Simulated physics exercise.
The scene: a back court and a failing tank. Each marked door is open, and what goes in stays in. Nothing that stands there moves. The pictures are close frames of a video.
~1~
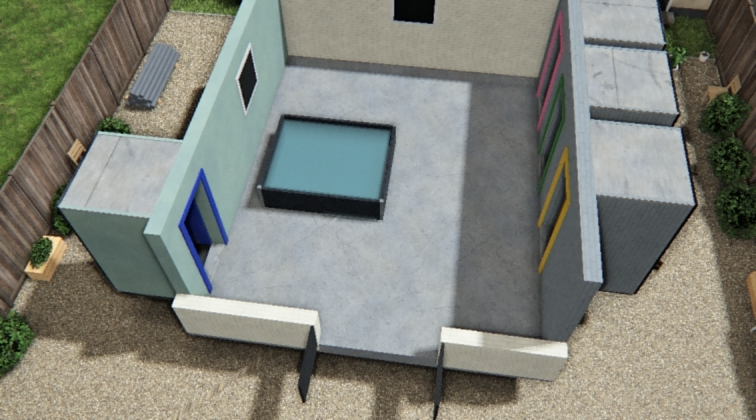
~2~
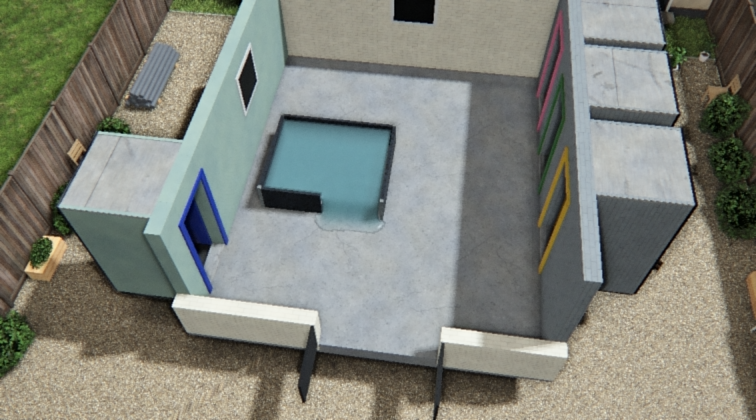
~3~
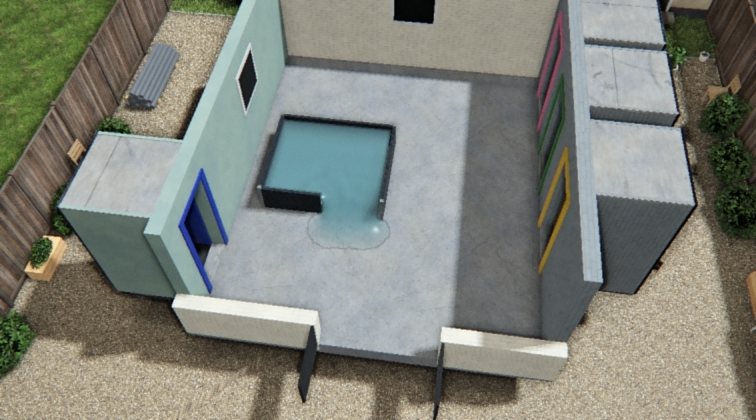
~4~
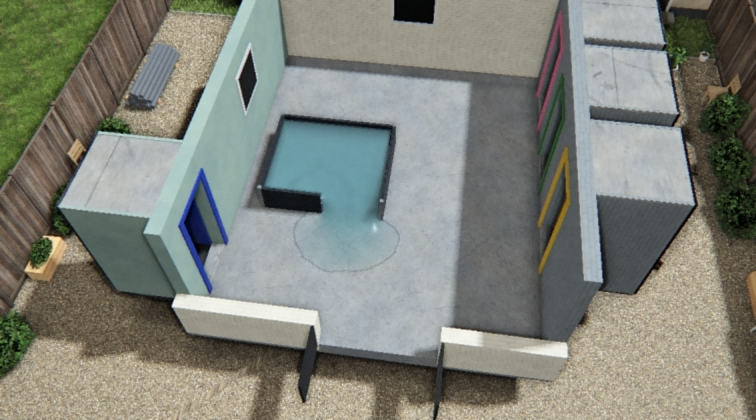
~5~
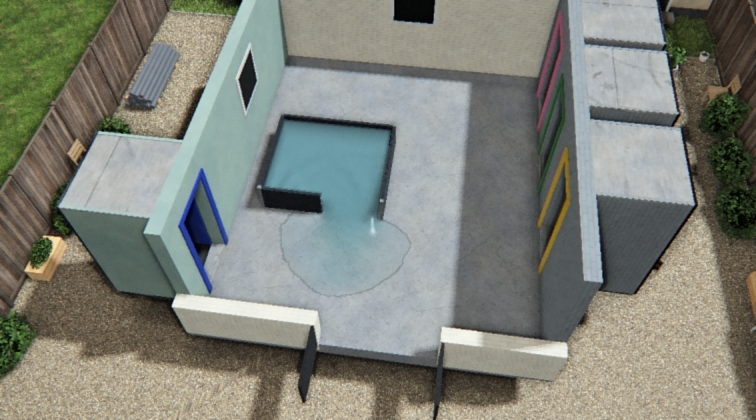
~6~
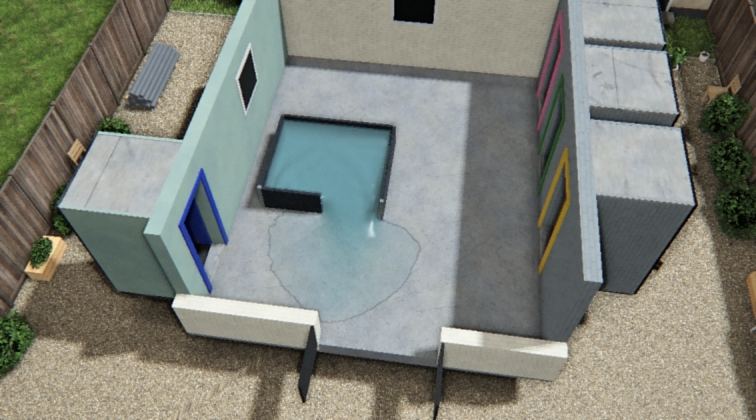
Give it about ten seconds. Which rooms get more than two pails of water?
The blue door takes more than that; the yellow door stays under that; the pink door stays under that; the green door stays under that.
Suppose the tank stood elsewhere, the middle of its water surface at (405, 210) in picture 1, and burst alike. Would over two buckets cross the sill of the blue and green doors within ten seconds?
My reading: The blue door is under, the green door takes less.
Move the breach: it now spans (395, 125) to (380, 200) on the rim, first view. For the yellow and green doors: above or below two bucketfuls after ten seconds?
Yellow door goes over; green door is over.
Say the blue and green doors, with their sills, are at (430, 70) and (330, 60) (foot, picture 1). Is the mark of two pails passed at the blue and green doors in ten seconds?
In short: The blue one stays under, the green one is under.
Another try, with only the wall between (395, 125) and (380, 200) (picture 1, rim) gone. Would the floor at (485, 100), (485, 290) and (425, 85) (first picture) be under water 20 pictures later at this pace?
In turn: Flooded, awash, free of water.
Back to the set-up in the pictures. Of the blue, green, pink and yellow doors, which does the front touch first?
That is the door marked blue.
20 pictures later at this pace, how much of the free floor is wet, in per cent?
Roughly 35 per cent.
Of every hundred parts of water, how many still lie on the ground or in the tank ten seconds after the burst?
Some 54 per cent.
A moment on, water covers 20 % of the floor; the blue door not reached, the yellow door not reached, the pink door not reached, the green door not reached.
Next, water covers 25 % of the floor; the blue door wet at the sill, nothing in, the yellow door not reached, the pink door not reached, the green door not reached.
Then, water covers 35 % of the floor; the blue door under two buckets in, the yellow door not reached, the pink door not reached, the green door not reached.
Later, water covers 50 % of the floor; the blue door over two buckets in, the yellow door wet at the sill, nothing in, the pink door not reached, the green door wet at the sill, nothing in.
In the end, water covers 60 % of the floor; the blue door over two buckets in, the yellow door wet at the sill, nothing in, the pink door not reached, the green door wet at the sill, nothing in.
